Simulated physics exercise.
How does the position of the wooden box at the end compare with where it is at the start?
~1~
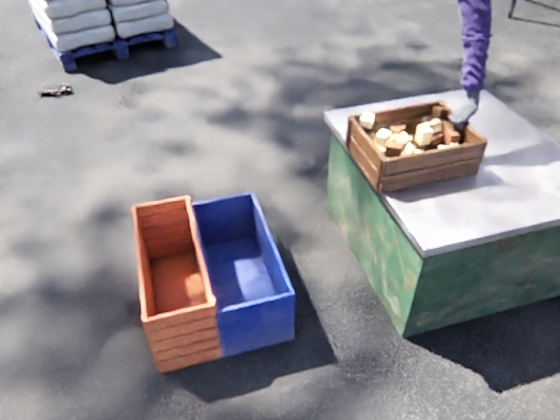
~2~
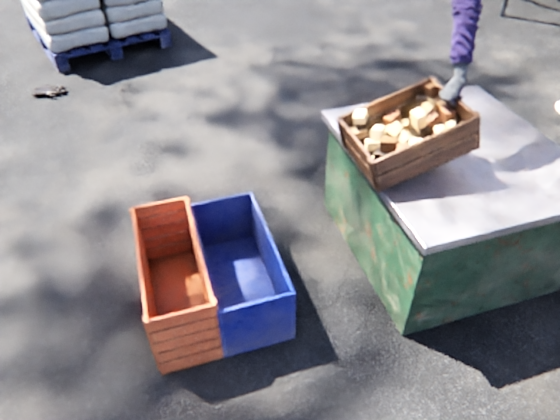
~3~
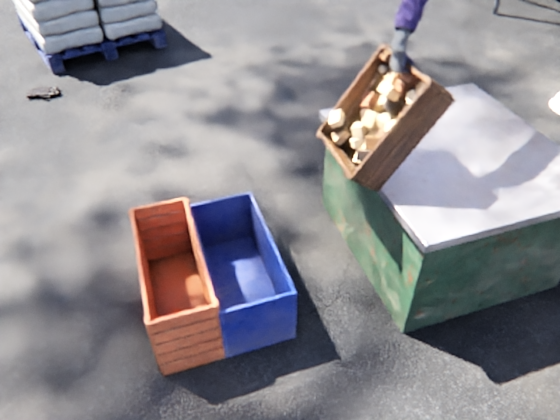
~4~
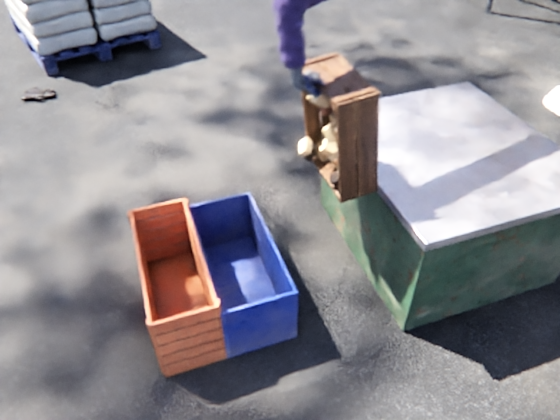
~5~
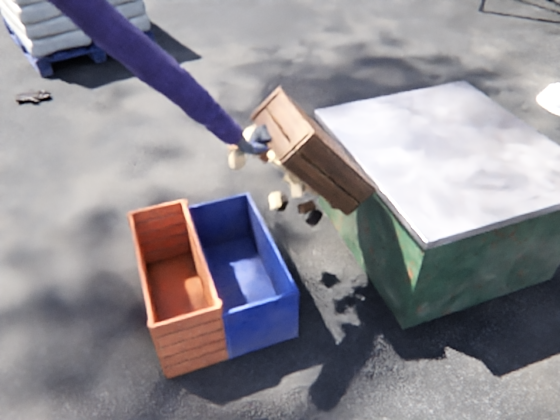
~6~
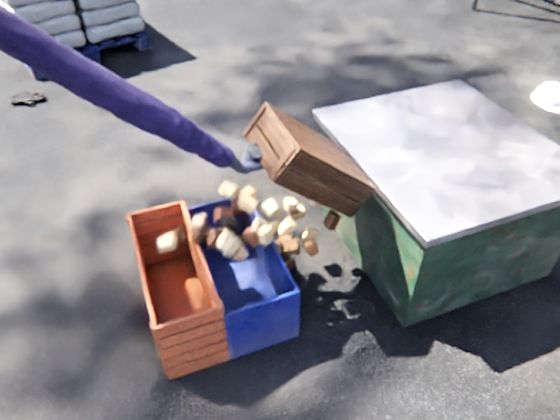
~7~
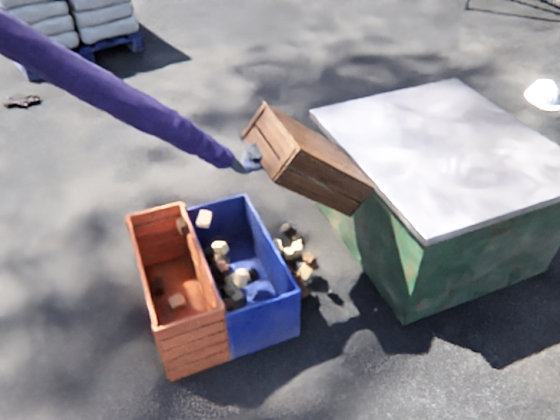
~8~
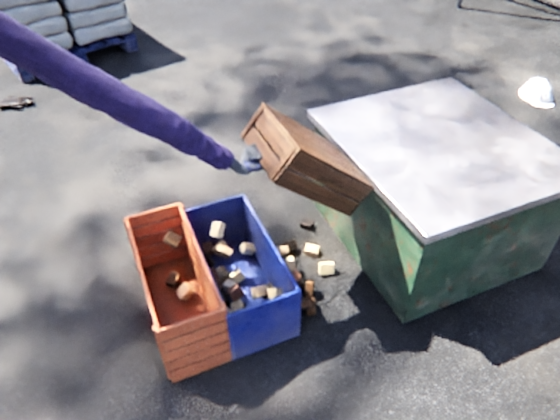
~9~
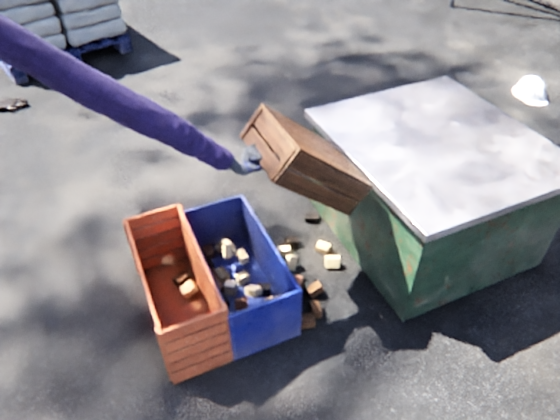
At the start the wooden box sits upright on top of the bench, and by the end it is farther left and slightly lower, tipped over at the bench's edge near the blue box.
